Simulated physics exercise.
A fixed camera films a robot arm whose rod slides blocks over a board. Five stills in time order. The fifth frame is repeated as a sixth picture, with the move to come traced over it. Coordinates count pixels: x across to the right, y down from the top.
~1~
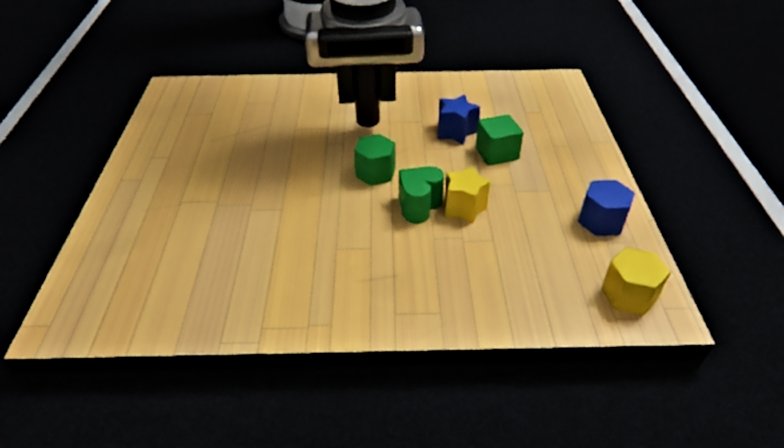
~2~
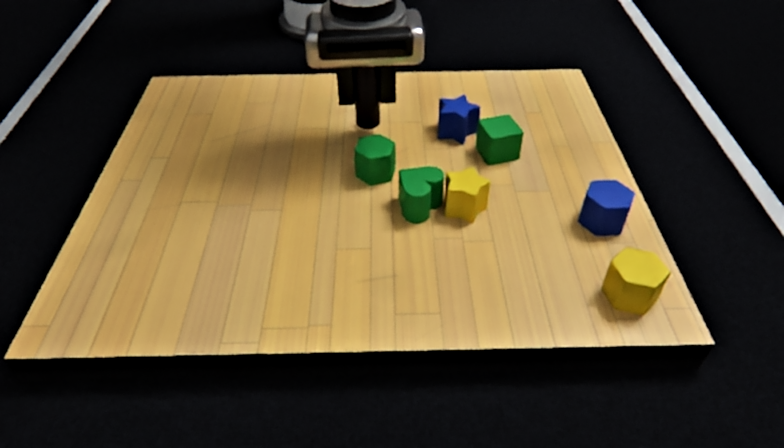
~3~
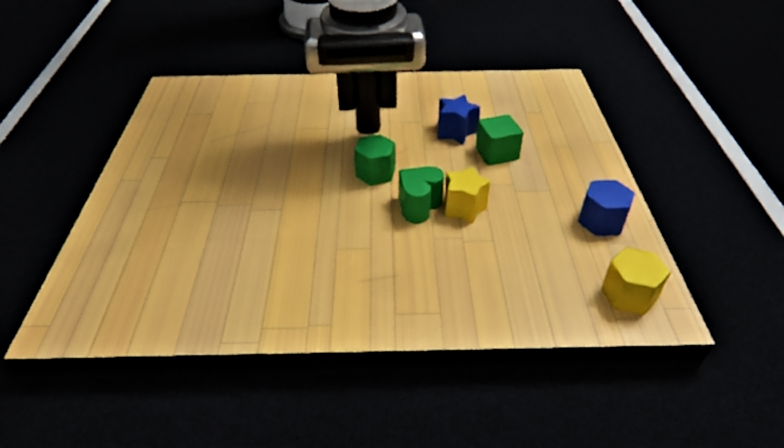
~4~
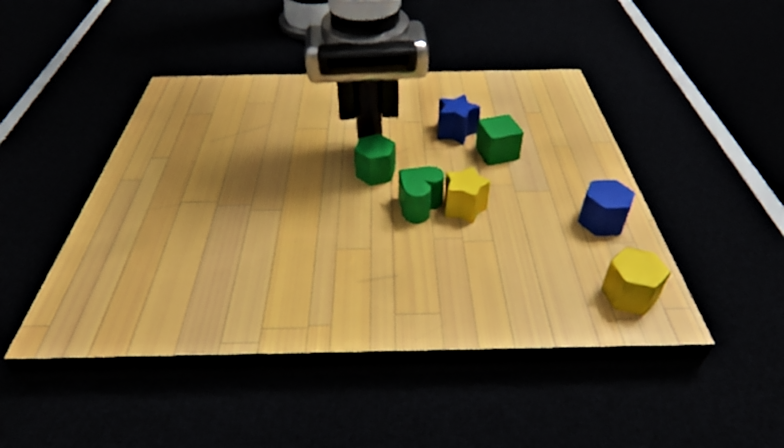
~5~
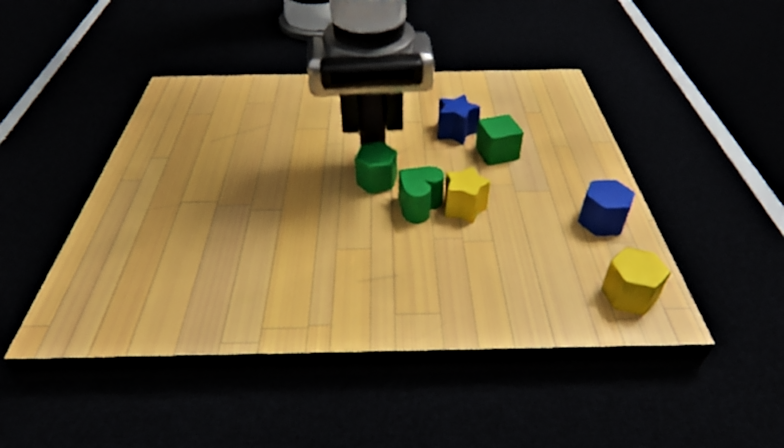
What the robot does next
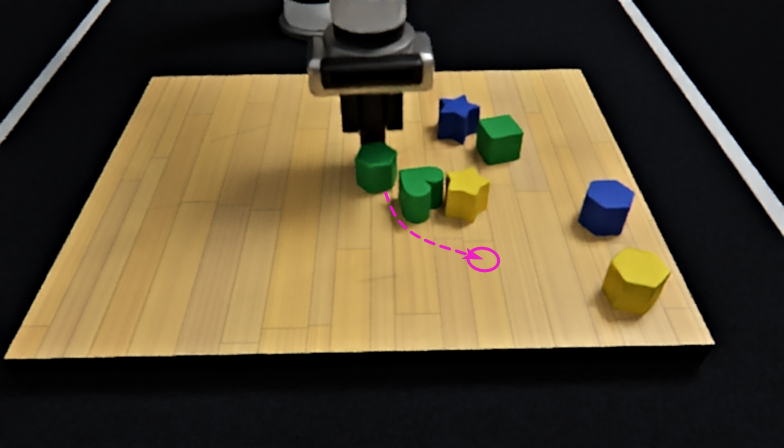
At first, a dark robotic rod hovers just behind a green hexagonal block on a wooden board scattered with green, blue and yellow blocks. The rod edges toward the viewer until it meets the block, then pushes it slightly forward, while the other blocks stay still.
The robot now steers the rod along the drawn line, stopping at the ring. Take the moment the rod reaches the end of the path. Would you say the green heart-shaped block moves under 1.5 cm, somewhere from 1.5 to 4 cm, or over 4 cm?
The distance will be above 4 cm.
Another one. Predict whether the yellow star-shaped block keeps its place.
Here's my answer: The yellow star-shaped block gets displaced.
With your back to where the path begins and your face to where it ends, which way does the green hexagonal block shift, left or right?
It moves right.
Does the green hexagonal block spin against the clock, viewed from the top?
I believe not.
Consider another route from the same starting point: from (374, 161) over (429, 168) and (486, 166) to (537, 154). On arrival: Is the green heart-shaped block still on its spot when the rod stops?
Going by the path, yes.
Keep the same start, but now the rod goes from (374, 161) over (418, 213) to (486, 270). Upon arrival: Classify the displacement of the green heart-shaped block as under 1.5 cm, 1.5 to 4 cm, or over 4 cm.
Result: Over 4 cm.
Path on the board, from (374, 161) through (388, 199) and (419, 237) to (483, 259).
The first path, step by step. One third of the way, rod at (388, 189); green hexagonal block at (379, 194), turned 25° clockwise; green heart-shaped block at (429, 186), turned 45° anticlockwise.
Two thirds of the way, rod at (420, 227); green hexagonal block at (377, 216), turned 65° clockwise; green heart-shaped block at (453, 200), turned 100° anticlockwise; yellow star-shaped block at (474, 178), turned 20° anticlockwise.
At the end, rod at (485, 248); green hexagonal block at (377, 216), turned 65° clockwise; green heart-shaped block at (478, 202), turned 145° anticlockwise; yellow star-shaped block at (476, 177), turned 30° anticlockwise.
